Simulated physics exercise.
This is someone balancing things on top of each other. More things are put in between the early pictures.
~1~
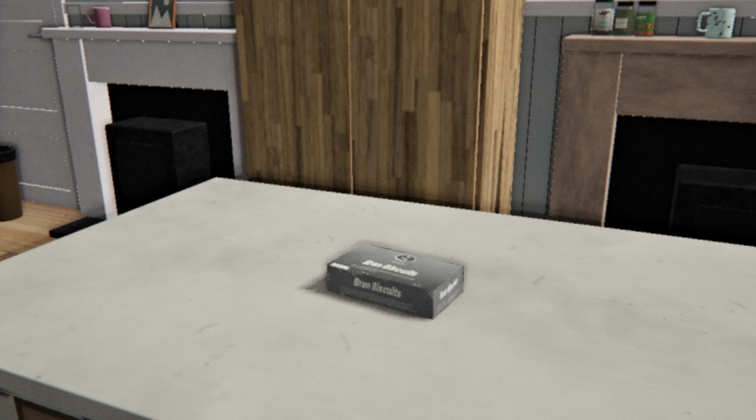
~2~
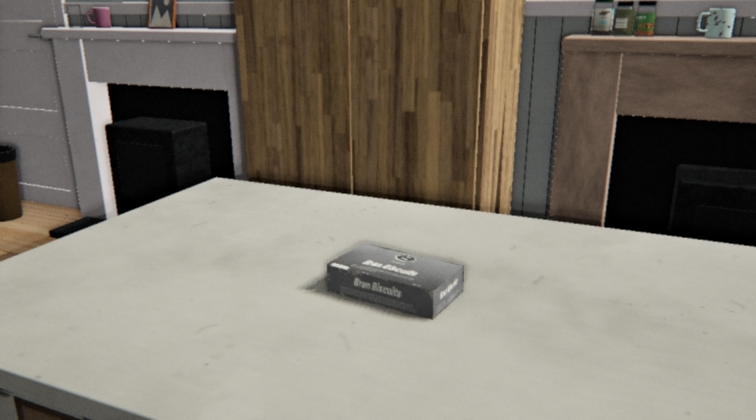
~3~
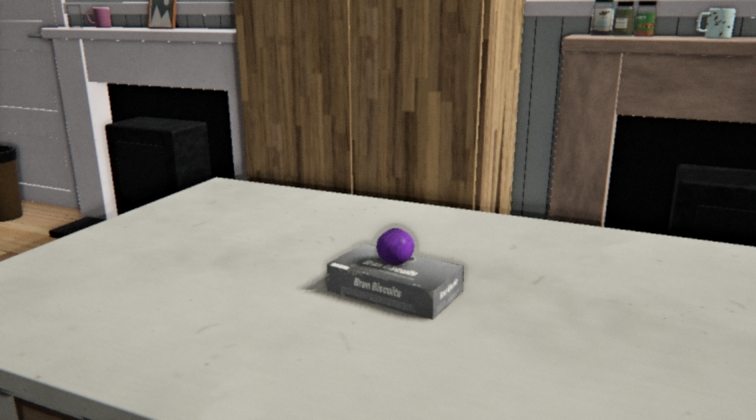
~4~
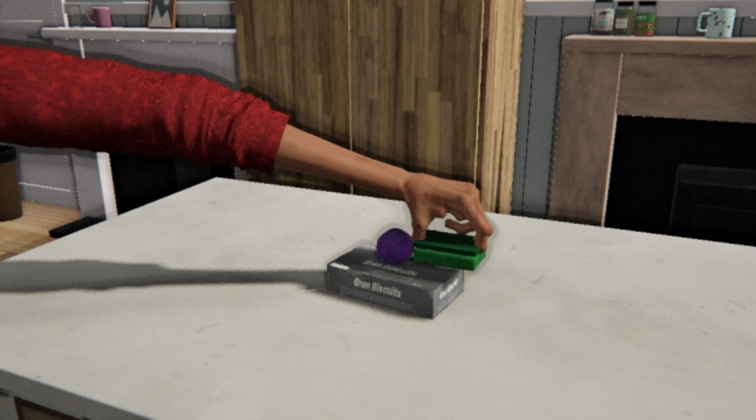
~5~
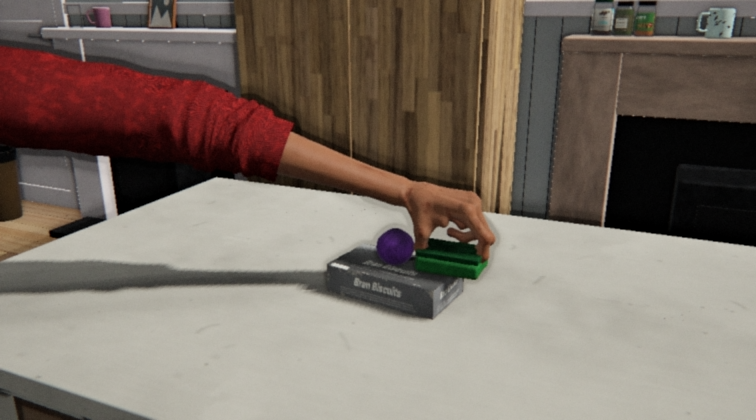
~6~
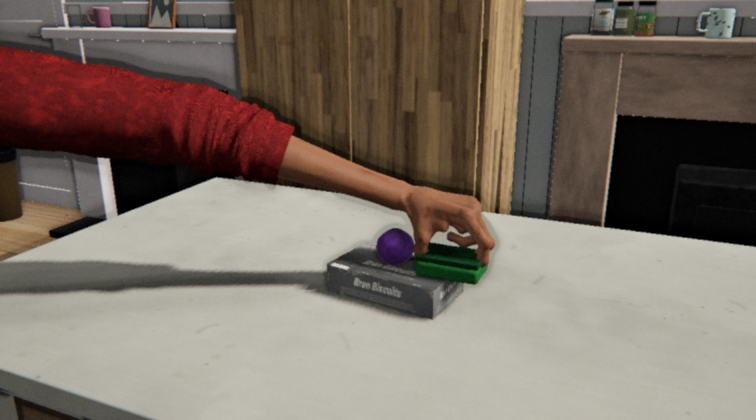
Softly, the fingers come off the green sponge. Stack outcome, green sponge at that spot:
Stable.
Then, 0.70 s past the last view, nothing moves.
Then, 1.60 s past the last view, green sponge resting near (452, 264).
Then, 2.50 s past the last view, green sponge resting near (453, 264).
Finally, all 3 still in place. Final places as the last picture's camera would see them, green sponge near (453, 264). The pile holds.
